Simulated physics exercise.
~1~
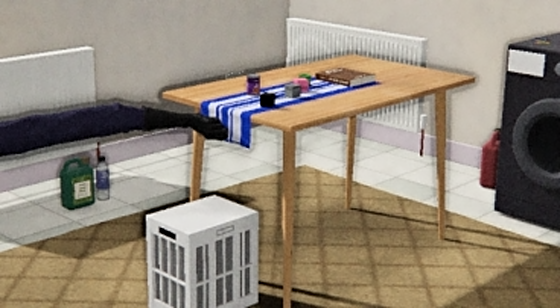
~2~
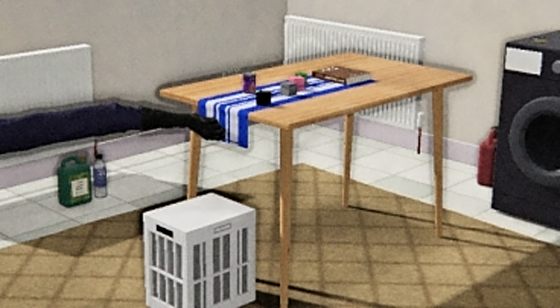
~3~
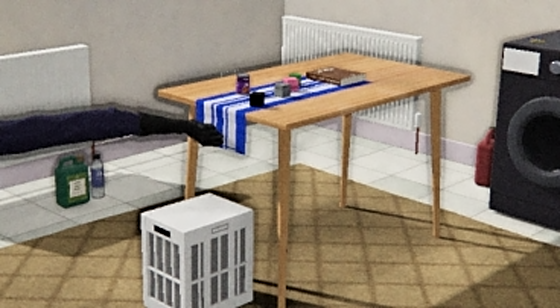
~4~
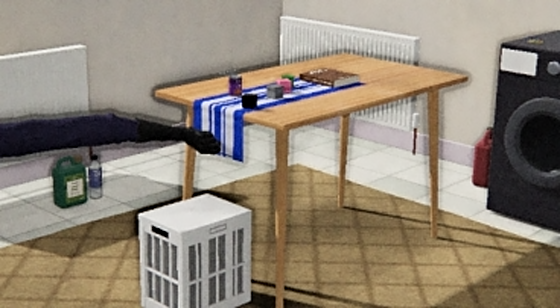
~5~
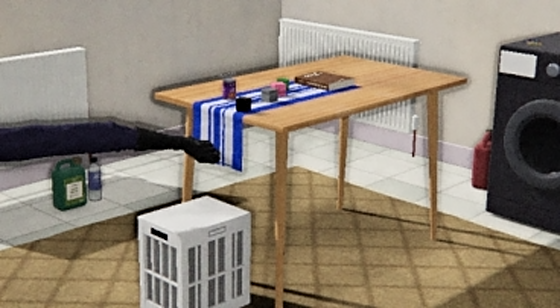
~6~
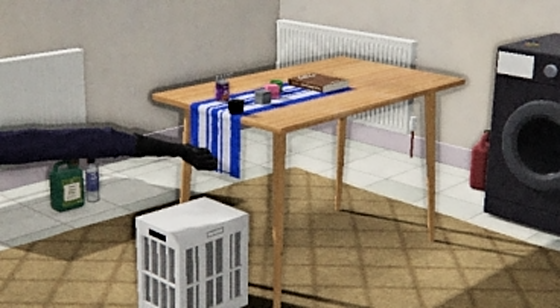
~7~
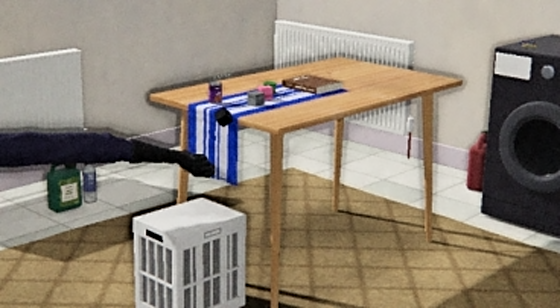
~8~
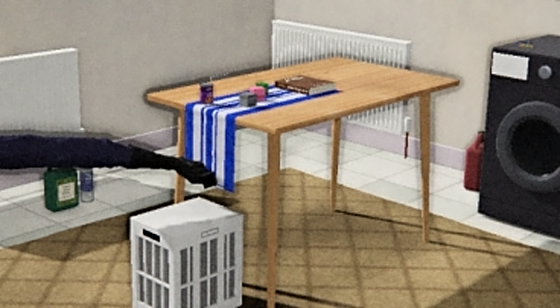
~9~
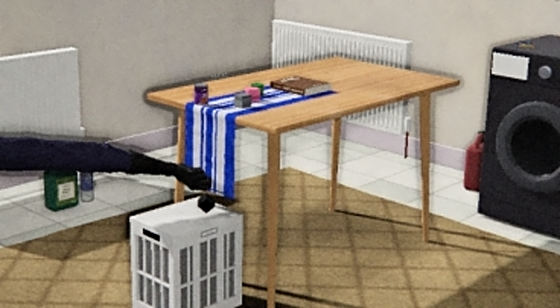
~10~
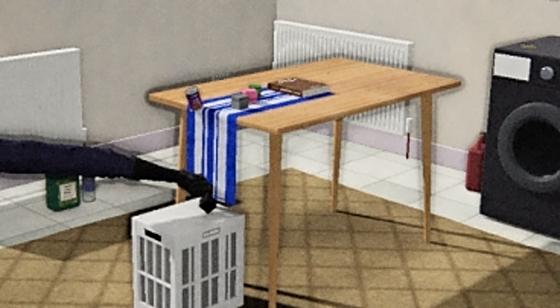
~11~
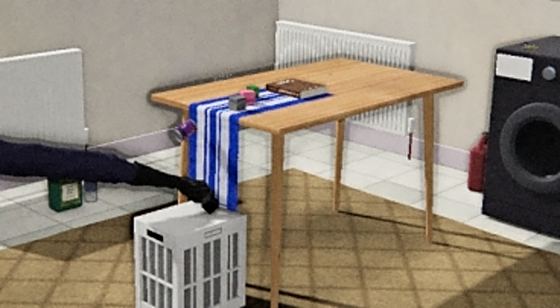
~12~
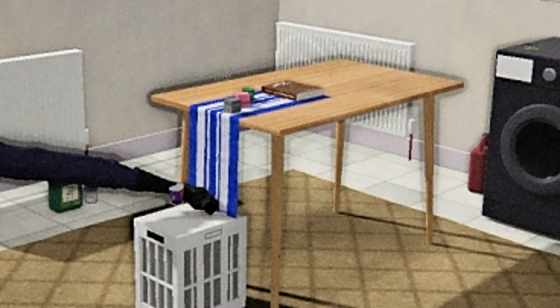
A dark-sleeved arm with a black glove reaches in from the left toward a wooden table in a tiled room with a patterned rug, seen from slightly above by a gently swaying camera. A blue and white striped runner holds a purple can, black, grey and pink cubes and a brown book, with a white crate below and a black washing machine at right. The hand draws the cloth steadily down over the table's left end, carrying the objects along. The black cube tips off and lands on the crate. The can leans, topples and drops upside down toward the crate, while the others remain on the table.
